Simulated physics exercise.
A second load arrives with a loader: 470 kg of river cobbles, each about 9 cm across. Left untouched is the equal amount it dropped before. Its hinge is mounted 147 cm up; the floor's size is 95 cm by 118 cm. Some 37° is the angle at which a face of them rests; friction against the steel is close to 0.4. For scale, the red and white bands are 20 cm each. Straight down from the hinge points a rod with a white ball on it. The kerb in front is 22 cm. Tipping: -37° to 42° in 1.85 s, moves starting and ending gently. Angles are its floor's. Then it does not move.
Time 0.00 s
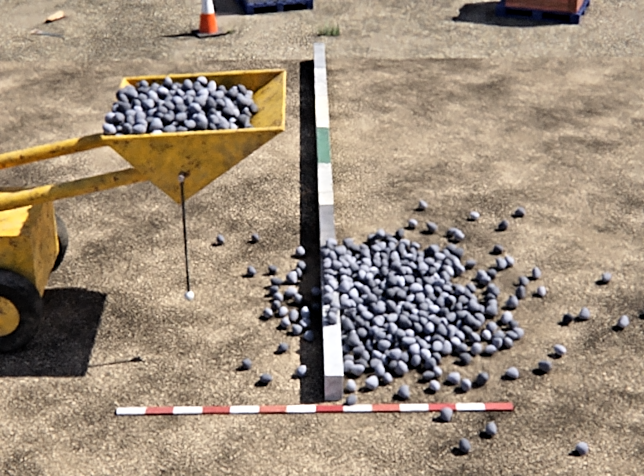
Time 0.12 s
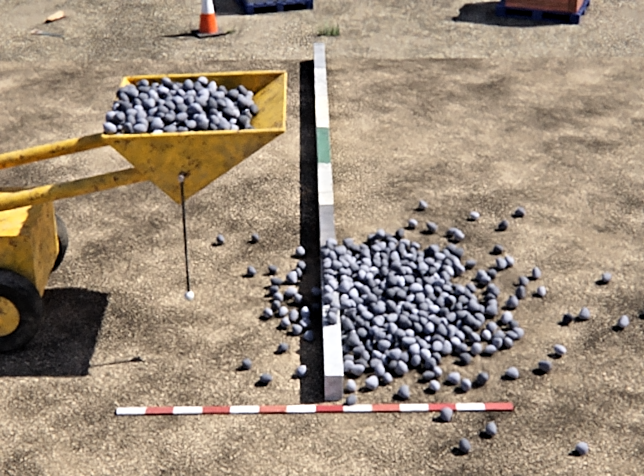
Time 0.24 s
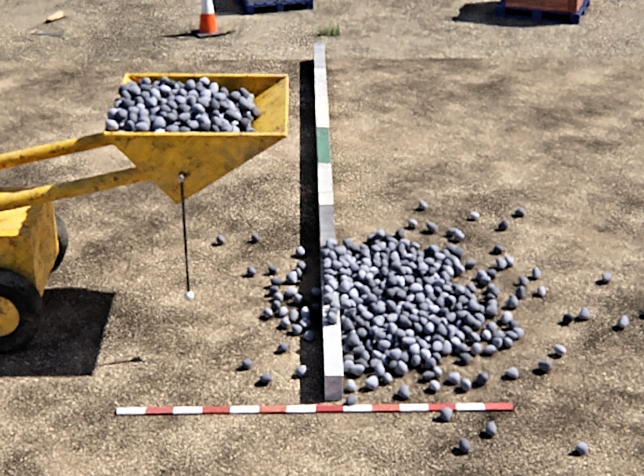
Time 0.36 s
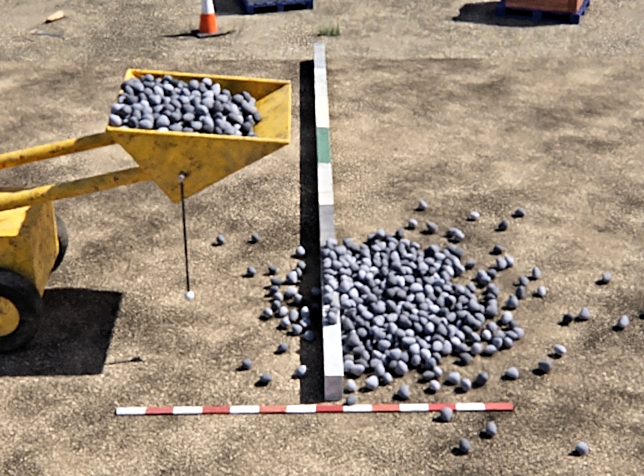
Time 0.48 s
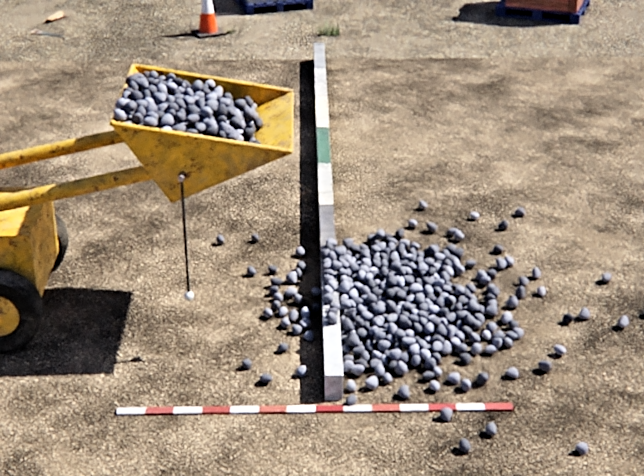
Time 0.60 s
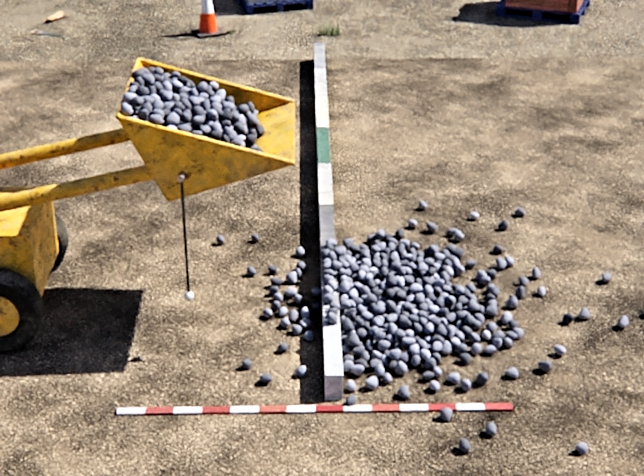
A yellow loader bucket heaped with grey stones tilts gradually forward, its back edge rising and its front lip dipping slightly, while the machine stays in place beside a kerb and an earlier pile of stones lies still.
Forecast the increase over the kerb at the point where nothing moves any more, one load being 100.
I would say 24 per cent.
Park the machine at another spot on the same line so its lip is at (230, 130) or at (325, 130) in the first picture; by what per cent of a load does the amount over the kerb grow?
Roughly 0 per cent, then 75 per cent.
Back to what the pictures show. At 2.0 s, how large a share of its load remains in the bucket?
It keeps some 20 percent of its load.
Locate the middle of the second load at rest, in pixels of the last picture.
The centre sits about (302, 293).
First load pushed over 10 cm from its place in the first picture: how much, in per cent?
5 %.
After 1.4 s the floor is at 30°; in per cent of one load, 95 in the bucket, 14 on this side of the kerb, 92 over the kerb; the foremost stones are at (613, 296).
After 2.0 s the floor is at 42°; in per cent of one load, 20 in the bucket, 82 on this side of the kerb, 98 over the kerb; the foremost stones are at (613, 296).
After 2.3 s the floor is at 42°; in per cent of one load, 0 in the bucket, 89 on this side of the kerb, 111 over the kerb; the foremost stones are at (613, 296).
After 4.9 s the floor is at 42°; in per cent of one load, 0 in the bucket, 84 on this side of the kerb, 116 over the kerb; the foremost stones are at (613, 296). Net gain over the kerb, 24.
